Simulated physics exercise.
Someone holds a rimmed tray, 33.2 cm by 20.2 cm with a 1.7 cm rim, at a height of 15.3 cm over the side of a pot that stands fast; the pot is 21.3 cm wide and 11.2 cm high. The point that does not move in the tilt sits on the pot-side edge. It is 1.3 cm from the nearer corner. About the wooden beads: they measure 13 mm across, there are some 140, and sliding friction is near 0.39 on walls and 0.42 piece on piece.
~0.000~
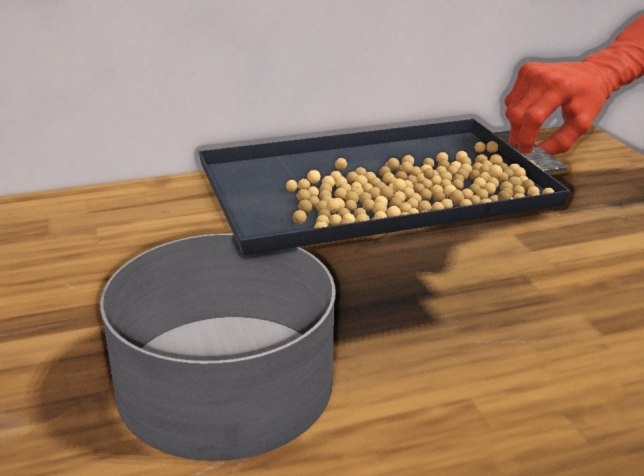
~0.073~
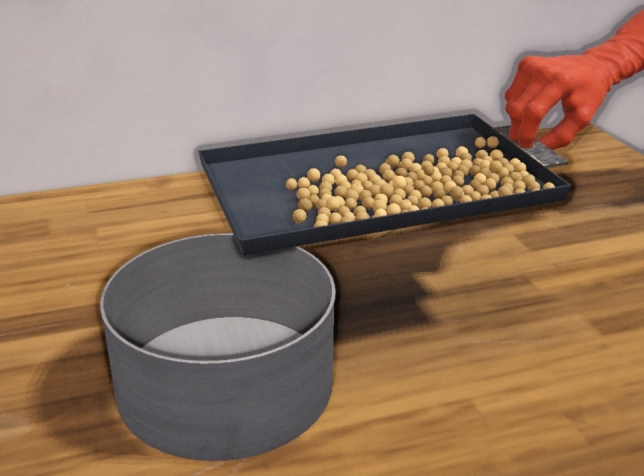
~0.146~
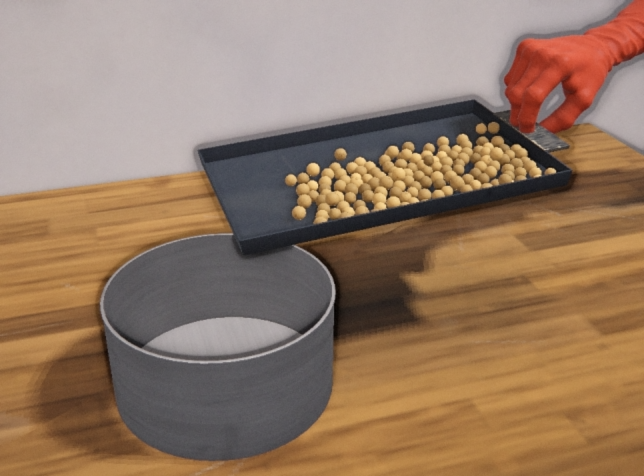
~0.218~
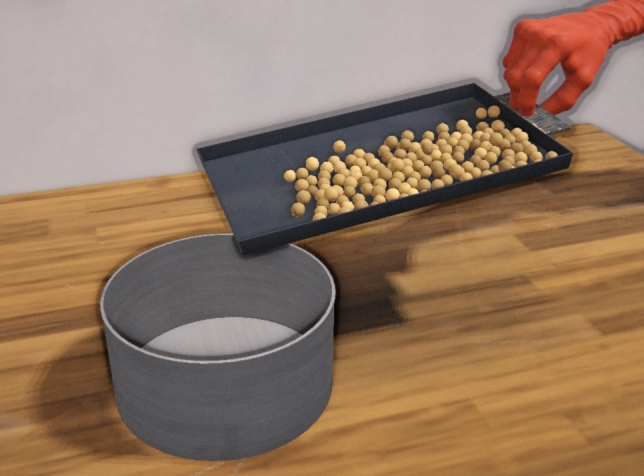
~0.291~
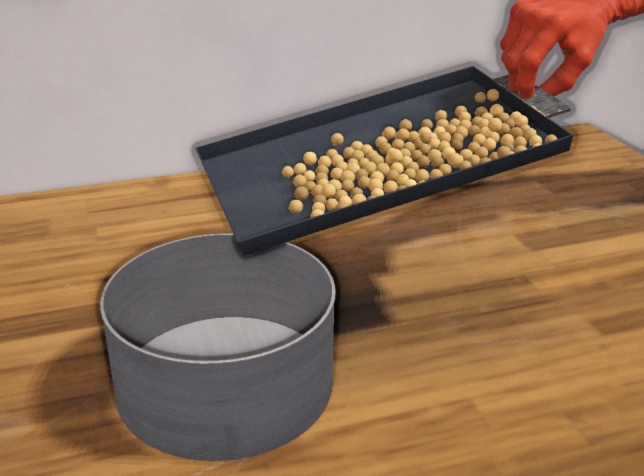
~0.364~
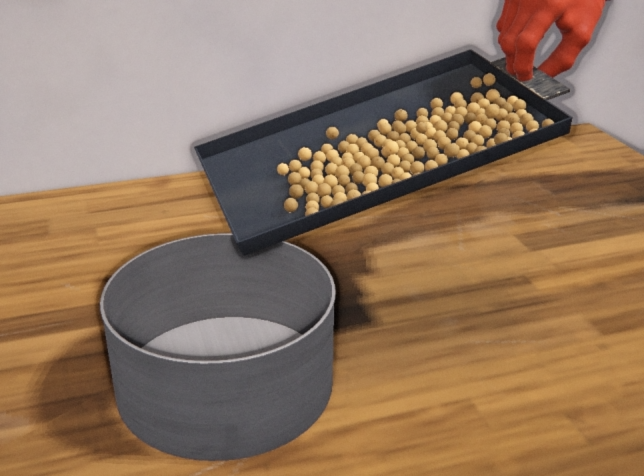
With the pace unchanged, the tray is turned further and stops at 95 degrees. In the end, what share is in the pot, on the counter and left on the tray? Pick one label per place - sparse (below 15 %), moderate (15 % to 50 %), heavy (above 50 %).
Pot: Heavy; counter: Moderate; tray: Sparse.
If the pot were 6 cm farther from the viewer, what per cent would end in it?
About 95 %.
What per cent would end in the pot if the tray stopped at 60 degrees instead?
0 per cent.
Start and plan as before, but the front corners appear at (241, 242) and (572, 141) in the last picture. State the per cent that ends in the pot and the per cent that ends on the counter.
You'd end with pot at 95 and counter at 5.
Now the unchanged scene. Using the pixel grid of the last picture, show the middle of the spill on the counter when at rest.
Around (69, 310).
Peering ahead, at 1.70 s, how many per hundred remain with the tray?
I'd say close to 100 per cent.
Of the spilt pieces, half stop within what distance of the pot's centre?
Roughly 22 cm from the centre.
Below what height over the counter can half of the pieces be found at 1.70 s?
Height: Around 22 cm.
After 1.17 s, tilt 52 degrees; the tray holds 100 %, the pot 0 %.
After 1.70 s, tilt 77 degrees; the tray holds 100 %, the pot 0 %.
Then, at 2.30 s, tilt 95 degrees; the tray holds 15 %, the pot 55 %.
By 3.4 s all is still; pot 75 %, counter 25 %, tray 0 %.
